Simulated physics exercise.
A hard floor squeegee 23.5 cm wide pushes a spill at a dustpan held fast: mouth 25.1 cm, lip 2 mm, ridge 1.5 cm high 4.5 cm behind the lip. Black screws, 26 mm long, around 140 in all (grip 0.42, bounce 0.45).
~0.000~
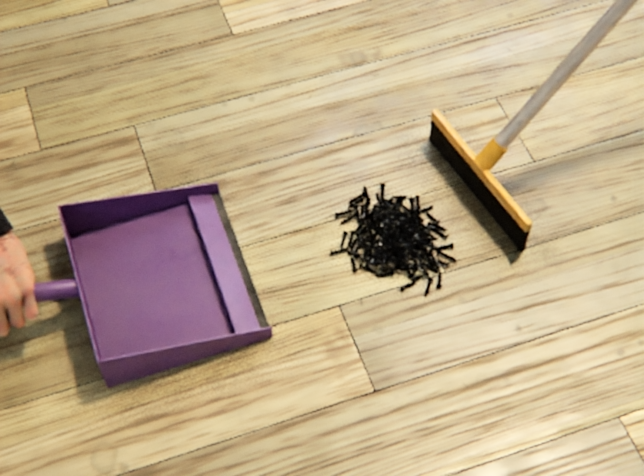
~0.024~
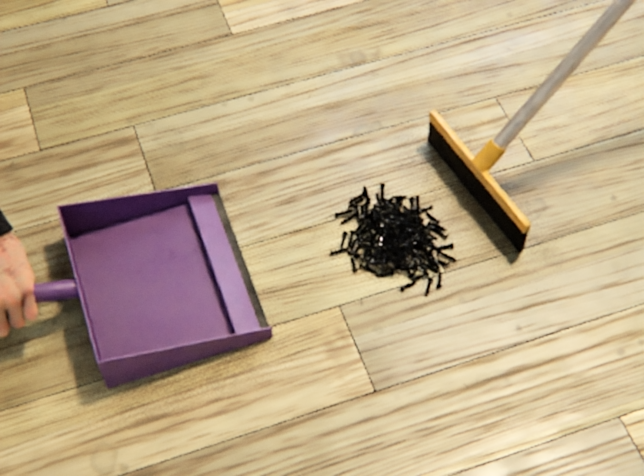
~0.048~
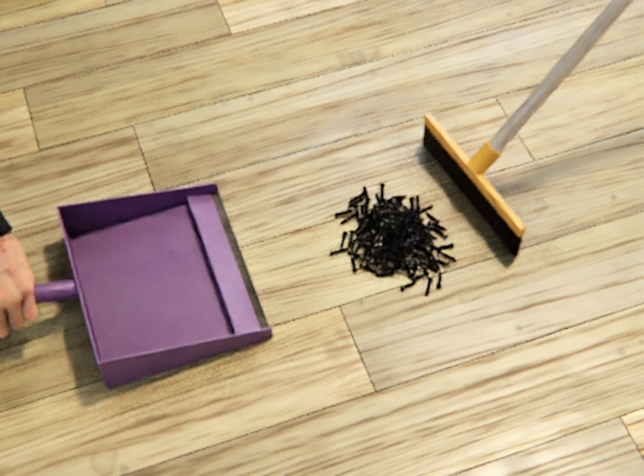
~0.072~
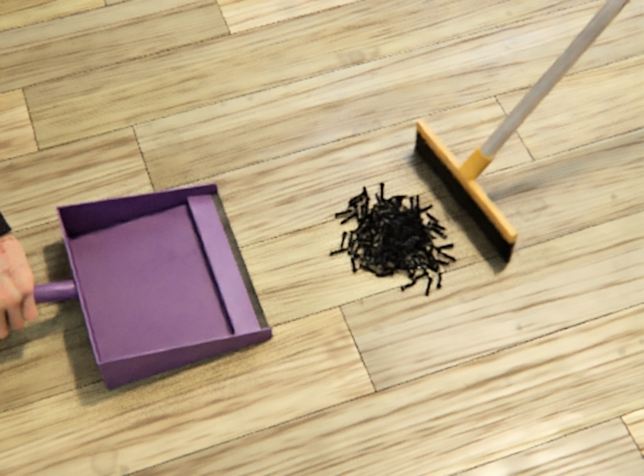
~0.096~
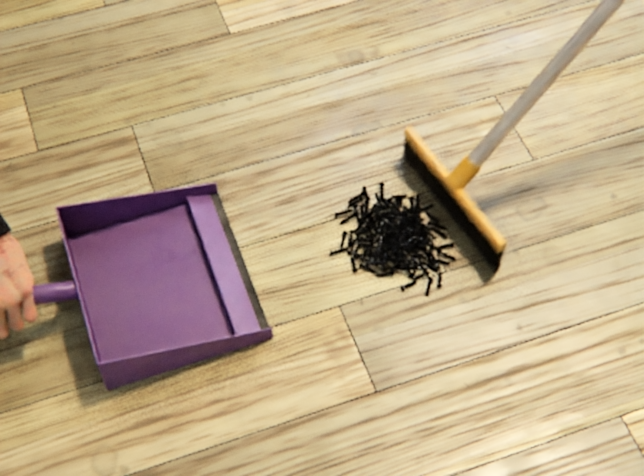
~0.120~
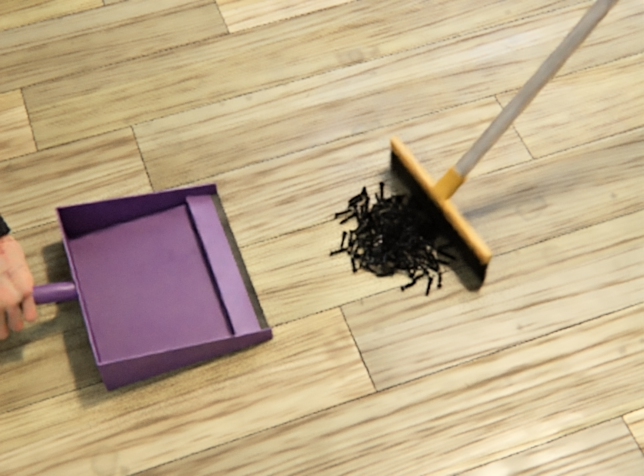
On a wooden floor, a hand held a purple dustpan still at the left while a yellow-edged, long-handled sweeper slid left and slightly downward, just reaching the near edge of a pile of black screws.
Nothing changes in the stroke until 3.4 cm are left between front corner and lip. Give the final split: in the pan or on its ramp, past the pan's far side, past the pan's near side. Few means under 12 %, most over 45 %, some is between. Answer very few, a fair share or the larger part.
Pan: A fair share, far side: Very few, near side: A fair share.
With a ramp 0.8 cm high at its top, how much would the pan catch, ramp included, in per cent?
Then about 40 per cent.
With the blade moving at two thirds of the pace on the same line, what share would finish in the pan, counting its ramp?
In that case some 15 per cent.
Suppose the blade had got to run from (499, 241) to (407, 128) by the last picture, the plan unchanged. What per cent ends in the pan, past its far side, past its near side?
Pan 15, far 0, near 20.
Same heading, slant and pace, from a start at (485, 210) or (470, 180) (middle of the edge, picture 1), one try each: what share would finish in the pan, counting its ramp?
About 30 and 30 per cent.
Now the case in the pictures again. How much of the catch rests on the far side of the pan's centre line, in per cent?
About 20 per cent.
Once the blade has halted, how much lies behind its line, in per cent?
Some 0 per cent.
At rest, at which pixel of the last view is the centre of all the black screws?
Around (257, 324).
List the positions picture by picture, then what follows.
Blade from (527, 227) to (435, 117), moved 0.0 cm, 0 of the pieces shifted so far; middle of the pieces at (392, 234); pan at (153, 289), in the first frame.
Blade from (526, 228) to (433, 117), moved 0.3 cm, 0 of the pieces shifted so far; middle of the pieces at (392, 233), in the second frame.
Blade from (521, 232) to (428, 120), moved 1.3 cm, 0 of the pieces shifted so far; middle of the pieces at (392, 233), in the third frame.
Blade from (512, 238) to (420, 126), moved 2.9 cm, 0 of the pieces shifted so far; middle of the pieces at (391, 233), in the fourth frame.
Blade from (501, 247) to (408, 134), moved 5.2 cm, 0 of the pieces shifted so far; middle of the pieces at (391, 233), in the fifth frame.
Blade from (487, 258) to (394, 143), moved 7.9 cm, 7 of the pieces shifted so far; middle of the pieces at (391, 233); pan at (152, 290). Its pace works out near 1.13 m/s, heading 21 degrees towards the viewer's side, in the sixth frame.
After 0.24 s, middle of the blade 15 cm from the lip; 0 % over the lip, far side 0 %, near side 10 %.
After 0.31 s, middle of the blade 8 cm from the lip; 0 % over the lip, far side 0 %, near side 25 %.
After 0.53 s, middle of the blade 5 cm from the lip; 40 % over the lip, far side 0 %, near side 35 %.
By 1.3 s all is still; pan 35 %, far side 0 %, near side 35 %, in front of the lip or behind the blade 25 %.
